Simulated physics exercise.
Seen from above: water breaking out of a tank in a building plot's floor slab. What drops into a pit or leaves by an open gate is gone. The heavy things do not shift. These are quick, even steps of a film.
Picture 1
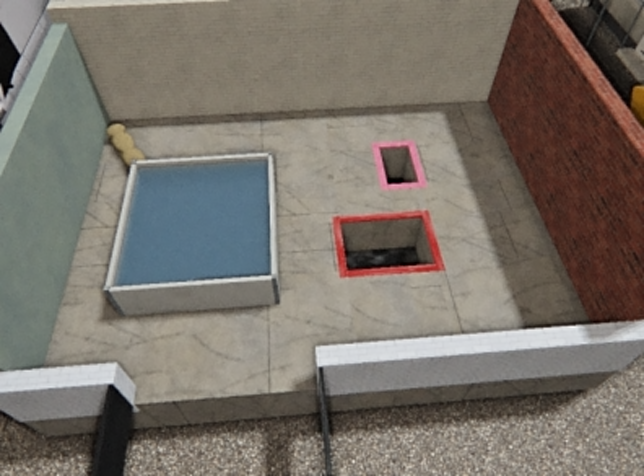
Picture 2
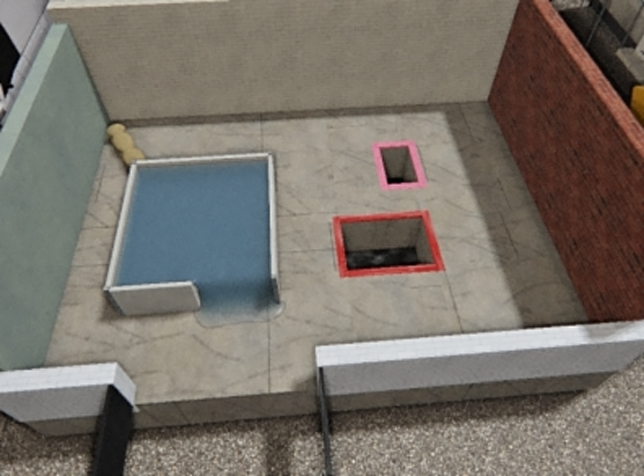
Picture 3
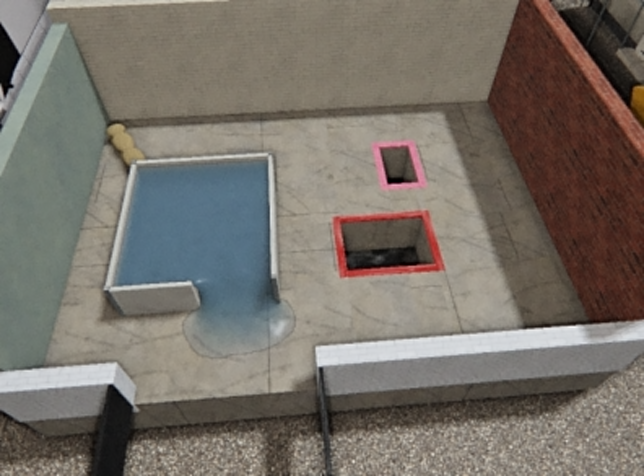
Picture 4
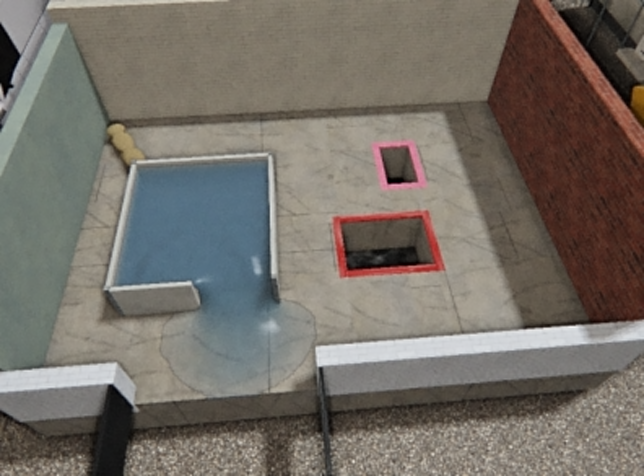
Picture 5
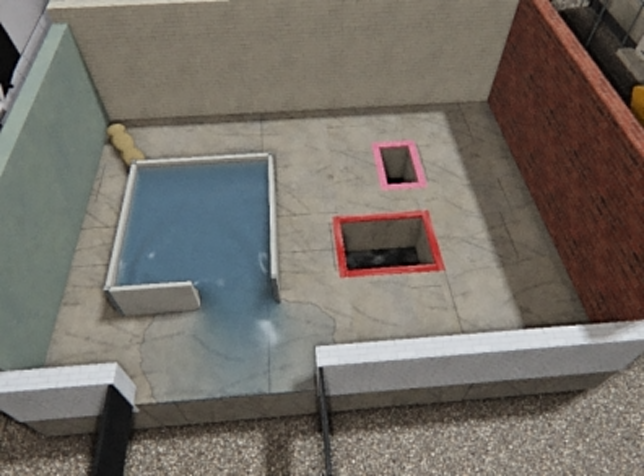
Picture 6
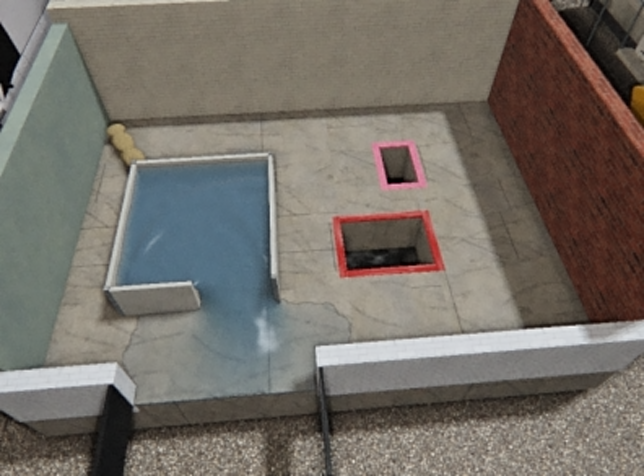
At the start, still water fills a walled tank on the left of a floor slab with two framed pits. A gap then opens in the tank's front wall and water pours out, fanning across the slab. The thin sheet spreads wider, reaching the opening between the low white front walls.
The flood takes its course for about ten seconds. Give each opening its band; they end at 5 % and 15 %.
One by one: The gate takes above 15 %; the red pit takes not even 5 %; the pink pit takes not even 5 %.
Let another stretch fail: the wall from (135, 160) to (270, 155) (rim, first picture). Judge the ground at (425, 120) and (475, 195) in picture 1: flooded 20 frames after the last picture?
One after the other: Wet, dry.
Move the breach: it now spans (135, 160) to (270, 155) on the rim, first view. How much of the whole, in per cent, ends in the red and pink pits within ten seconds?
Parts in a hundred: Red 4, pink 15.
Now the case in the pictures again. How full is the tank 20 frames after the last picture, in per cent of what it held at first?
Roughly 50 per cent.
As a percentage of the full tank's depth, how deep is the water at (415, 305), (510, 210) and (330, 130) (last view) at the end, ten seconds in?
About 2, 4 and 0 per cent.
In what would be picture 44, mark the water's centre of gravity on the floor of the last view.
Close to (269, 256).
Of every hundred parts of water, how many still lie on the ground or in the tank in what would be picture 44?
Roughly 46 per cent.
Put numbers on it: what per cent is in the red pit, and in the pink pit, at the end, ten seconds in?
Near 0 and 0 in a hundred.
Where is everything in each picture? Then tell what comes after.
In the first frame, still water in the tank at (199, 218).
In the second frame, the front is at (278, 308), out from the gap at (237, 297).
In the third frame, water pours out at (237, 297) and has run to (202, 349).
In the fourth frame, water pours out at (237, 298) and has run to a hidden place.
In the fifth frame, the front is at a hidden place, out from the gap at (237, 297).
In the sixth frame, water pours out at (237, 297) and has run to a hidden place.
A moment on, water covers 10 % of the floor; the gate 11 %, the red pit 0 %, the pink pit 0 %.
Next, water covers 15 % of the floor; the gate 23 %, the red pit 0 %, the pink pit 0 %.
Then, water covers 20 % of the floor; the gate 37 %, the red pit 0 %, the pink pit 0 %.
Later, water covers 30 % of the floor; the gate 53 %, the red pit 0 %, the pink pit 0 %.
In the end, water covers 40 % of the floor; the gate 66 %, the red pit 1 %, the pink pit 0 %.
